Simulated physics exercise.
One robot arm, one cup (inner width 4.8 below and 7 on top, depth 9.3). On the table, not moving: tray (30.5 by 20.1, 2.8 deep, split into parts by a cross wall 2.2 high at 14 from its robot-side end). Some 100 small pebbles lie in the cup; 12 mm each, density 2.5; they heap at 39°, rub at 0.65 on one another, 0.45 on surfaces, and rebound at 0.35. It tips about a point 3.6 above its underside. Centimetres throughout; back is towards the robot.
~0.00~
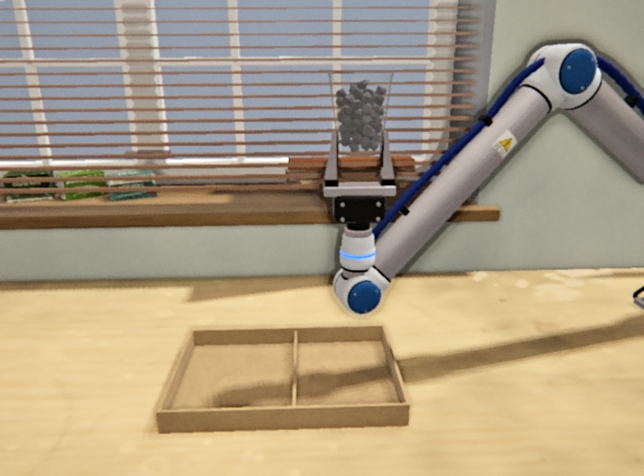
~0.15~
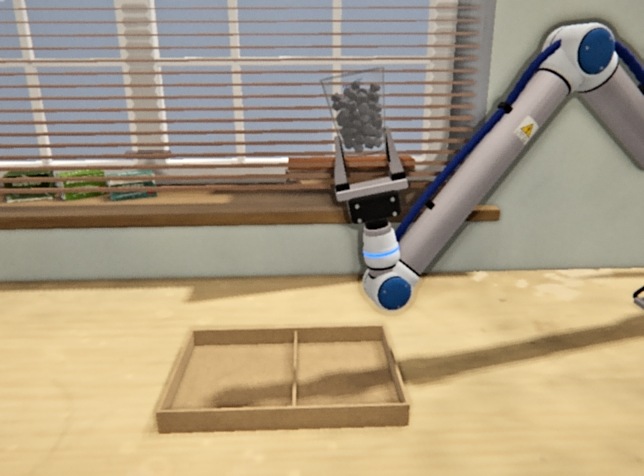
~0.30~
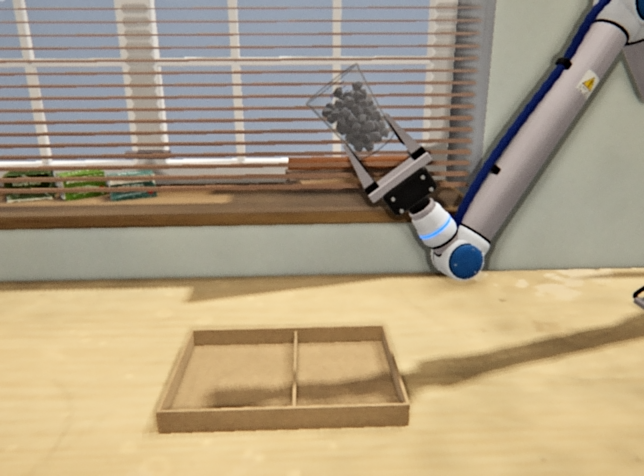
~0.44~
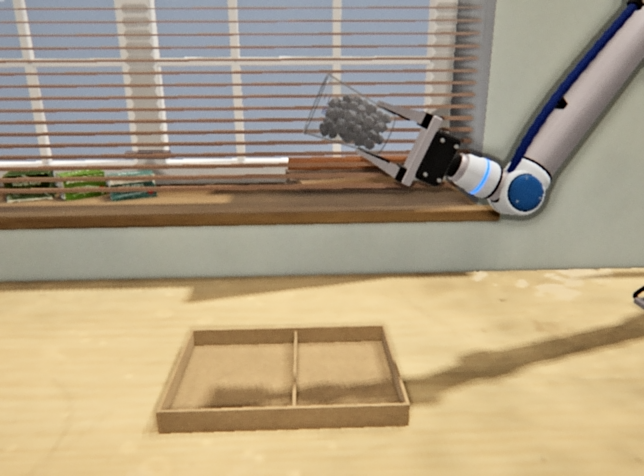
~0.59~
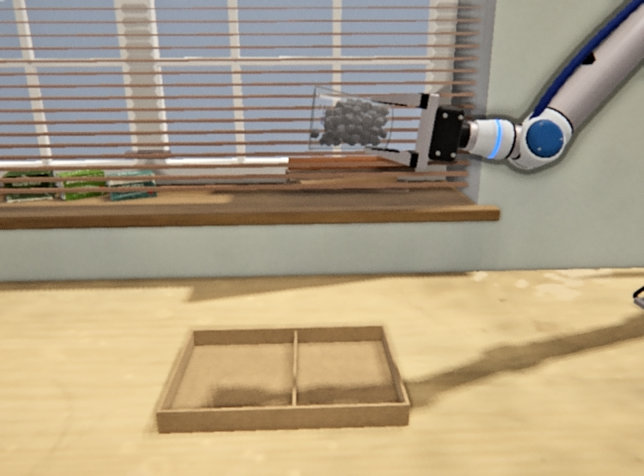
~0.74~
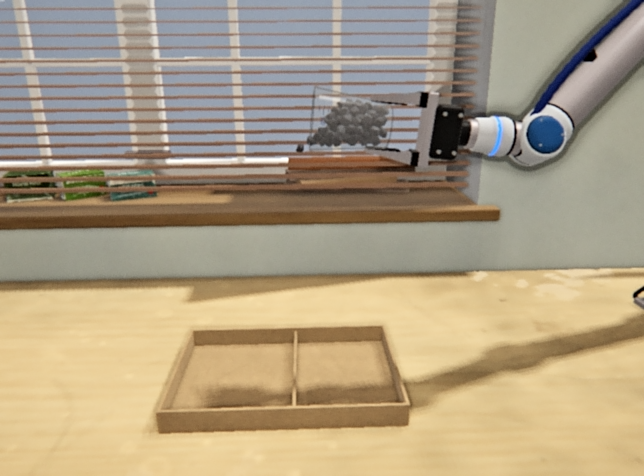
On a wooden table by a blind-covered window, a robot arm tilting a clear cup of dark pebbles leftward above a divided tray.
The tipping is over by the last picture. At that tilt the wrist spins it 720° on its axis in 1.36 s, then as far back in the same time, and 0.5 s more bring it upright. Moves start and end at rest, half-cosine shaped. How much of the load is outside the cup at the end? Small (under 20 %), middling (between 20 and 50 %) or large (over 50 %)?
Answer: Large; over 50 % of the small pebbles finish outside the cup.
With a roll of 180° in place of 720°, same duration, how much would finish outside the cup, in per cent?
In that case some 30 per cent.
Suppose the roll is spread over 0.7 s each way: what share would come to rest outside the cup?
It would be near 20 per cent.
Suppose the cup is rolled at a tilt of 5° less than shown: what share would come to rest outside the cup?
It would be near 40 per cent.
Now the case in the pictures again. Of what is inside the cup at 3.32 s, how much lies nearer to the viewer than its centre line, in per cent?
Roughly 20 per cent.
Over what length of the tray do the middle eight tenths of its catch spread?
Some 8 cm.
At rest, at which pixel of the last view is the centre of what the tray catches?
At about (262, 375).
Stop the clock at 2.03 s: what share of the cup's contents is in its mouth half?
About 45 per cent.
After 2.03 s, tipped 84°, highest piece 38 above the table; 67 in the cup, 25 in the far-side part, 6 in flight or on a rim.
After 3.32 s, tipped 84°, highest piece 37 above the table; 54 in the far-side part, 37 in the cup, 1 in the robot-side part, 1 on the table or floor, 5 in flight or on a rim.
After 4.16 s, upright, highest piece 39 above the table; 63 in the far-side part, 33 in the cup, 1 in the robot-side part, 1 on the table or floor.
After 4.86 s, upright, highest piece 39 above the table; 63 in the far-side part, 33 in the cup, 1 in the robot-side part, 1 on the table or floor.
In the end, 63 in the far-side part, 33 in the cup, 1 in the robot-side part, 1 on the table or floor. That is 66 % outside the cup.
